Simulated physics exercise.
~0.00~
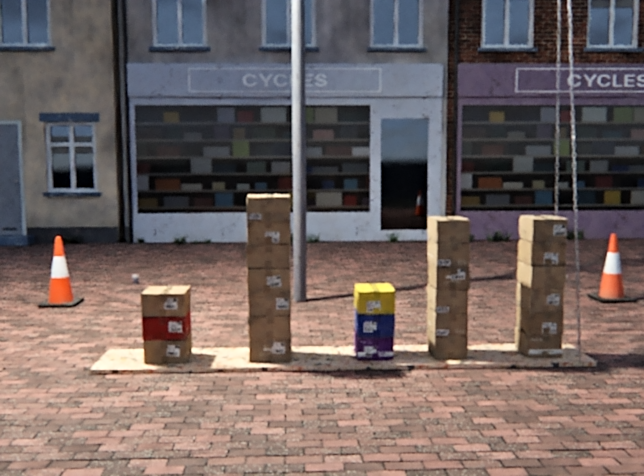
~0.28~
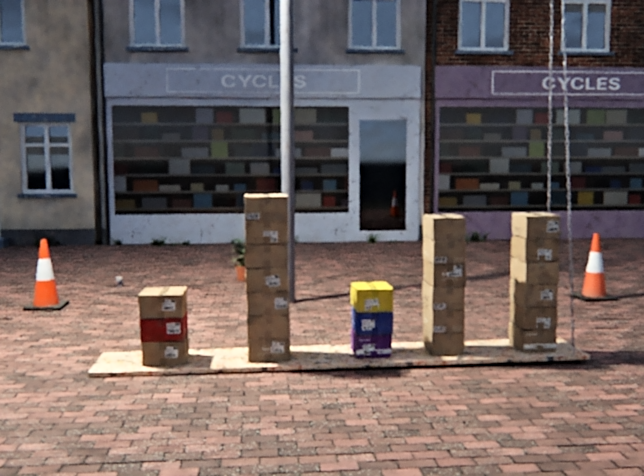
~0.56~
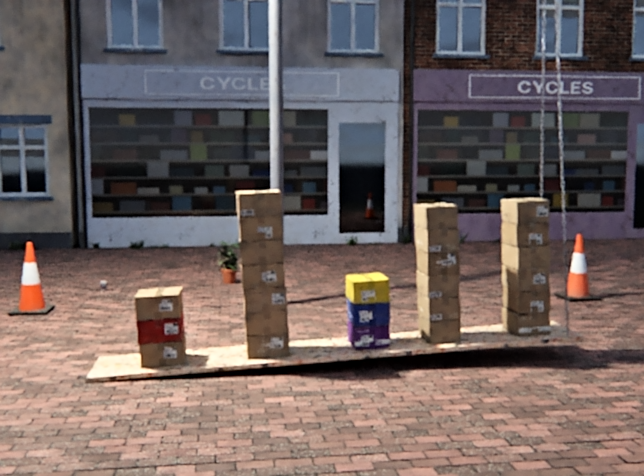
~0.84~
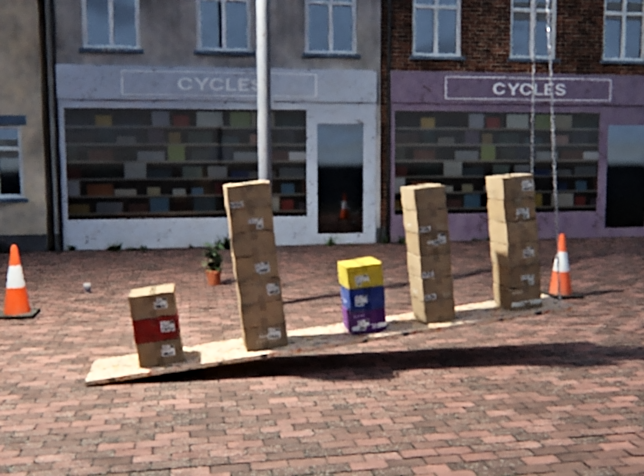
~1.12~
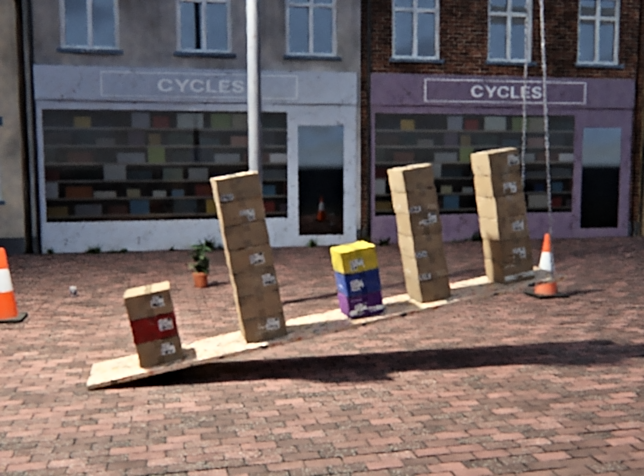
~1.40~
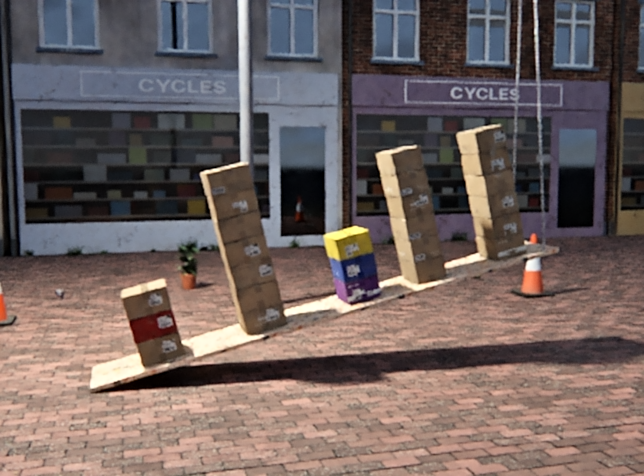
The footage shows five columns of boxes on a long board in a brick-paved square before shopfronts; the board's right end rises steadily, leaning the columns leftward, while none shifts on the board and the view drifts.
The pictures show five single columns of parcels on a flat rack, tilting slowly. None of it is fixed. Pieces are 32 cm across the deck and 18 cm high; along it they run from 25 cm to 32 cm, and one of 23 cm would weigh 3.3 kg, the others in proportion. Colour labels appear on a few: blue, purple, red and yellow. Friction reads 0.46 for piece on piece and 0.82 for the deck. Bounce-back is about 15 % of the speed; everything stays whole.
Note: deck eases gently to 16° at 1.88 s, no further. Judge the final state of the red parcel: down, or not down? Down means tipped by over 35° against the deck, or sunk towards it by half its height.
Down.
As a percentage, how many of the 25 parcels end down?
90 %.
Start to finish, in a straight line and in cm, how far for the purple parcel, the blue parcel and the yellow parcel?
Moved: Purple 60, blue 80, yellow 100.
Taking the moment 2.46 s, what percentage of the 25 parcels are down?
60 per cent at that moment.
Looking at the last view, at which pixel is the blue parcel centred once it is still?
Look near (274, 292) in the final frame.
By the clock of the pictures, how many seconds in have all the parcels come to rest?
I'd say around 4.0 seconds.
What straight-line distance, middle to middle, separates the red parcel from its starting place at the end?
Close to 60 cm, start to finish.
After 1.94 s, slope 16°; none of the 25 parcels down, 19 disturbed; red parcel unmoved.
After 2.46 s, slope 16°; 15 of the 25 parcels down; red parcel unmoved; yellow parcel 7° from how it stood.
After 3.14 s, slope 16°; 23 of the 25 parcels down; red parcel 56° from how it stood, 8 cm lower; yellow parcel on its side.
In the end (4.4 s), slope 16°; 23 of the 25 parcels down; red parcel on its side; blue parcel on its side; yellow parcel on its side. From the last view, middles, red parcel near (80, 355), blue parcel near (274, 292).
